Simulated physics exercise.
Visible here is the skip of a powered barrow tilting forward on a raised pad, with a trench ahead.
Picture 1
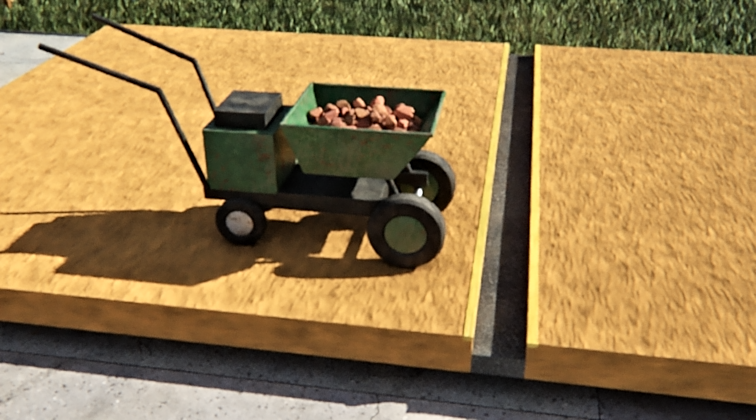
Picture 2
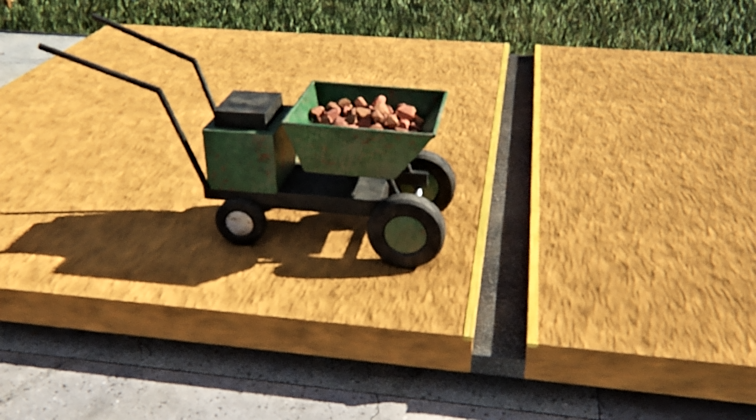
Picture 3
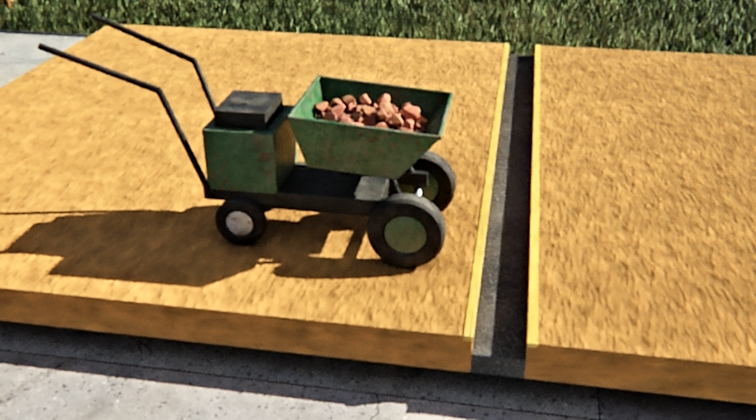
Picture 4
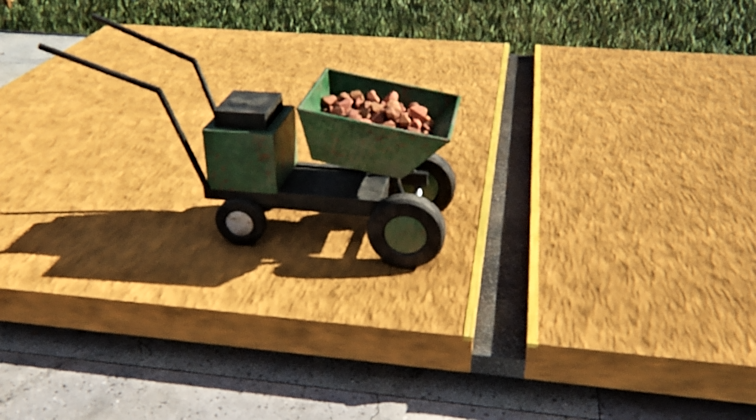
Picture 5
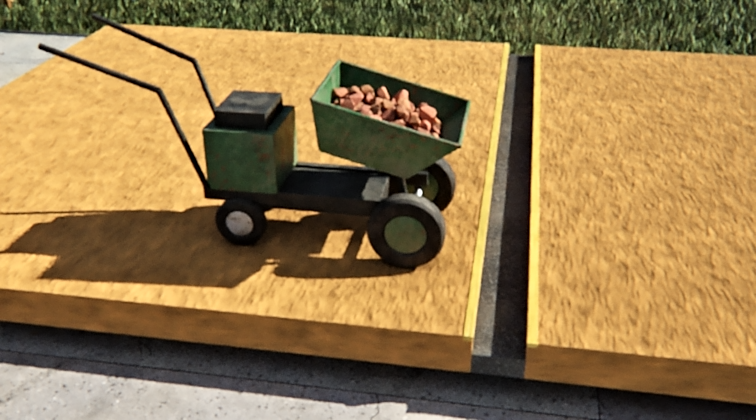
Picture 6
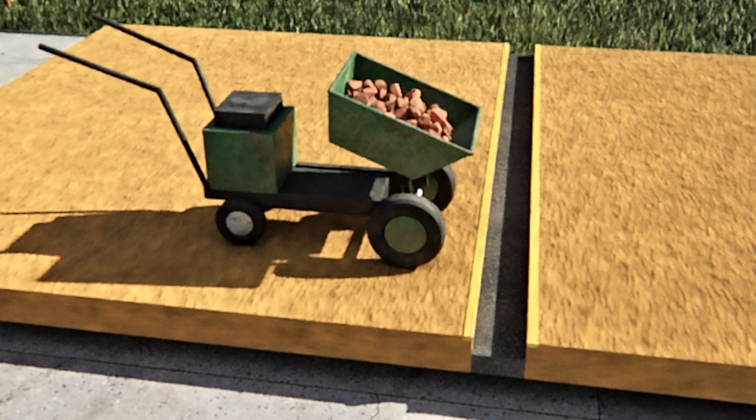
On a raised, tan-topped pad edged in yellow, seen from slightly above and to the side, grass runs behind and grey paving lies in front. A green powered barrow with black handles and dark wheels stands left of a narrow dark trench, its skip holding reddish-brown rubble. The skip lifts at its left end and tilts steadily forward to the right, while the wheels and camera stay still.
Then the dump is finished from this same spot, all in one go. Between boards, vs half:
Less.
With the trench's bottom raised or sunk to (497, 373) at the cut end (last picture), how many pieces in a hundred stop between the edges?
I'd put it at some 20 in a hundred.
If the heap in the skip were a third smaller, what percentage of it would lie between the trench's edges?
Near 30 per cent, give or take.
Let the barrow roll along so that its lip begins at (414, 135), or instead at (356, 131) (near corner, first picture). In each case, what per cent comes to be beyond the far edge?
In turn 50 and 0 in a hundred.
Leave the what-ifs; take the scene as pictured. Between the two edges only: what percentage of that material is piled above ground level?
I'd estimate around 0 %.
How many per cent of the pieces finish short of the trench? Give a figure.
I'd say around 0 per cent of the load.
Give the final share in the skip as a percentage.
I'd put it near 0 percent.
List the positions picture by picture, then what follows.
In the first picture, lip of the skip (431, 136), level; top of the load (369, 120), lumps of rubble; first edge of the trench (473, 296); far edge (533, 302), the trench under half as wide as the skip, and shallow for its width.
In the second picture, lip of the skip (433, 136), tipped barely; top of the load (362, 113).
In the third picture, lip of the skip (439, 138), tipped barely; top of the load (350, 120).
In the fourth picture, lip of the skip (448, 141), tipped a little; top of the load (357, 116).
In the fifth picture, lip of the skip (459, 147), tipped clearly; top of the load (367, 111).
In the sixth picture, lip of the skip (471, 154), tipped clearly; top of the load (361, 101); first edge of the trench (473, 296); far edge (533, 302).
Just after the last frame, skip tipped steeply; every one in the skip.
A moment on, skip tipped right over; the larger part in the skip; just a few in or heaped over the trench; roughly a quarter beyond it; just a few falling.
Further on, skip tipped right over; just a few in the skip; roughly a quarter in or heaped over the trench; the larger part beyond it.
When it is over, skip tipped right over; roughly a quarter in or heaped over the trench; the larger part beyond it.
